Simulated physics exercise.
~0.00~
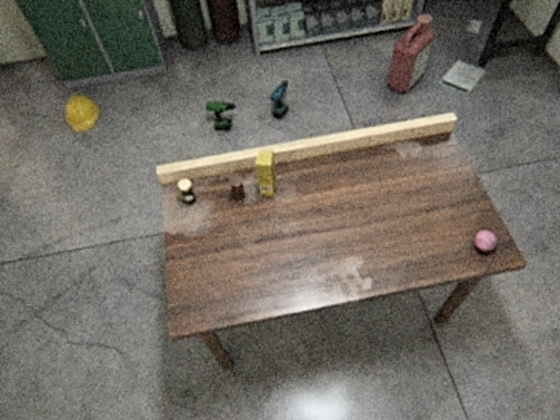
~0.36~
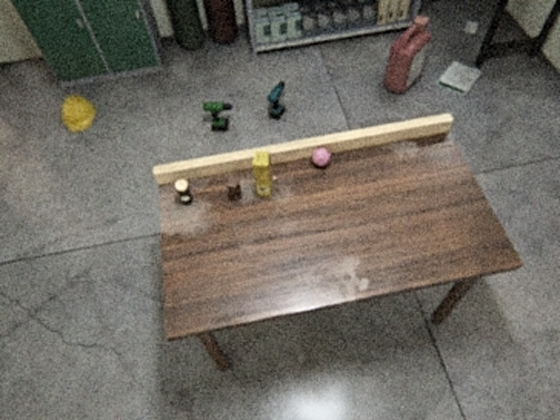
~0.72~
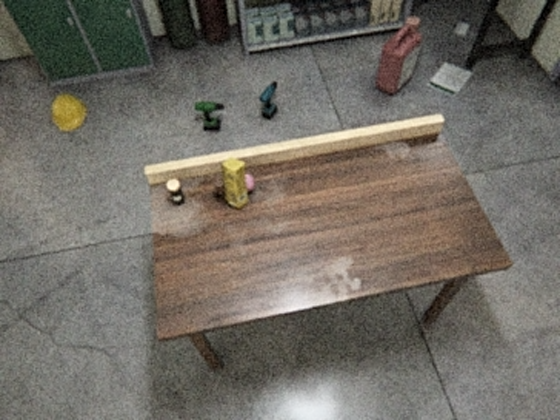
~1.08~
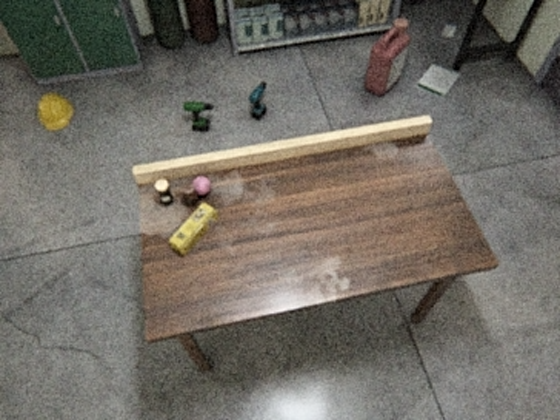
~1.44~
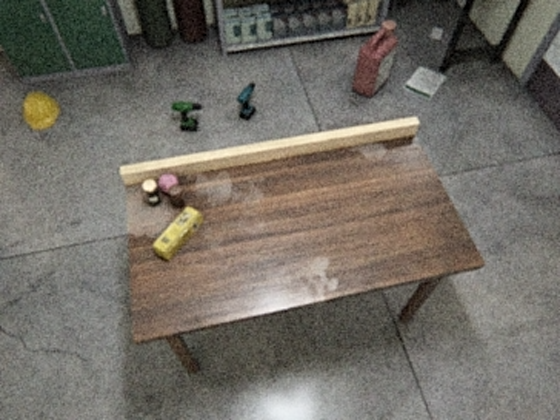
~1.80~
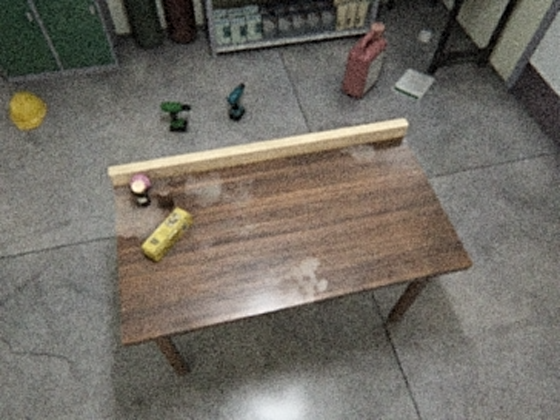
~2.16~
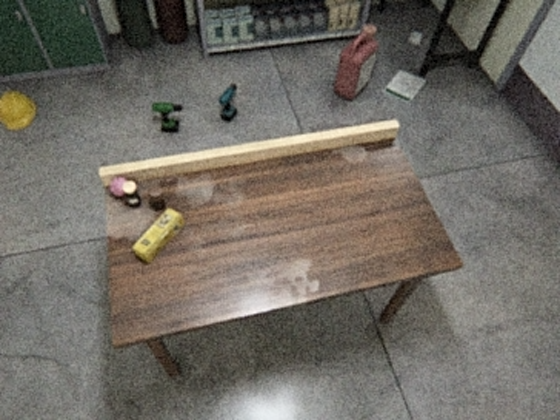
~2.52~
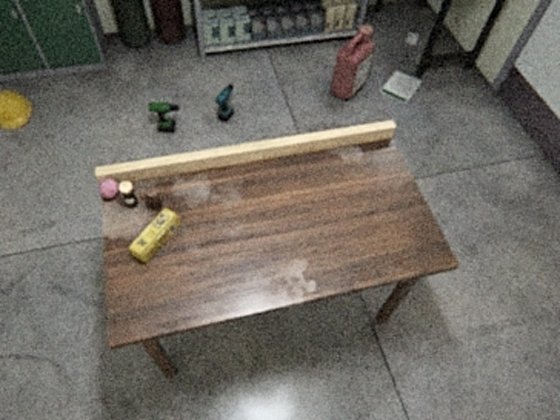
A wooden table stood in a workshop as a pink ball rolled to the back rail, then went left and knocked over a yellow carton; a small brown shaker shifted left, and the ball stopped beyond the upright black shaker, still on the table.
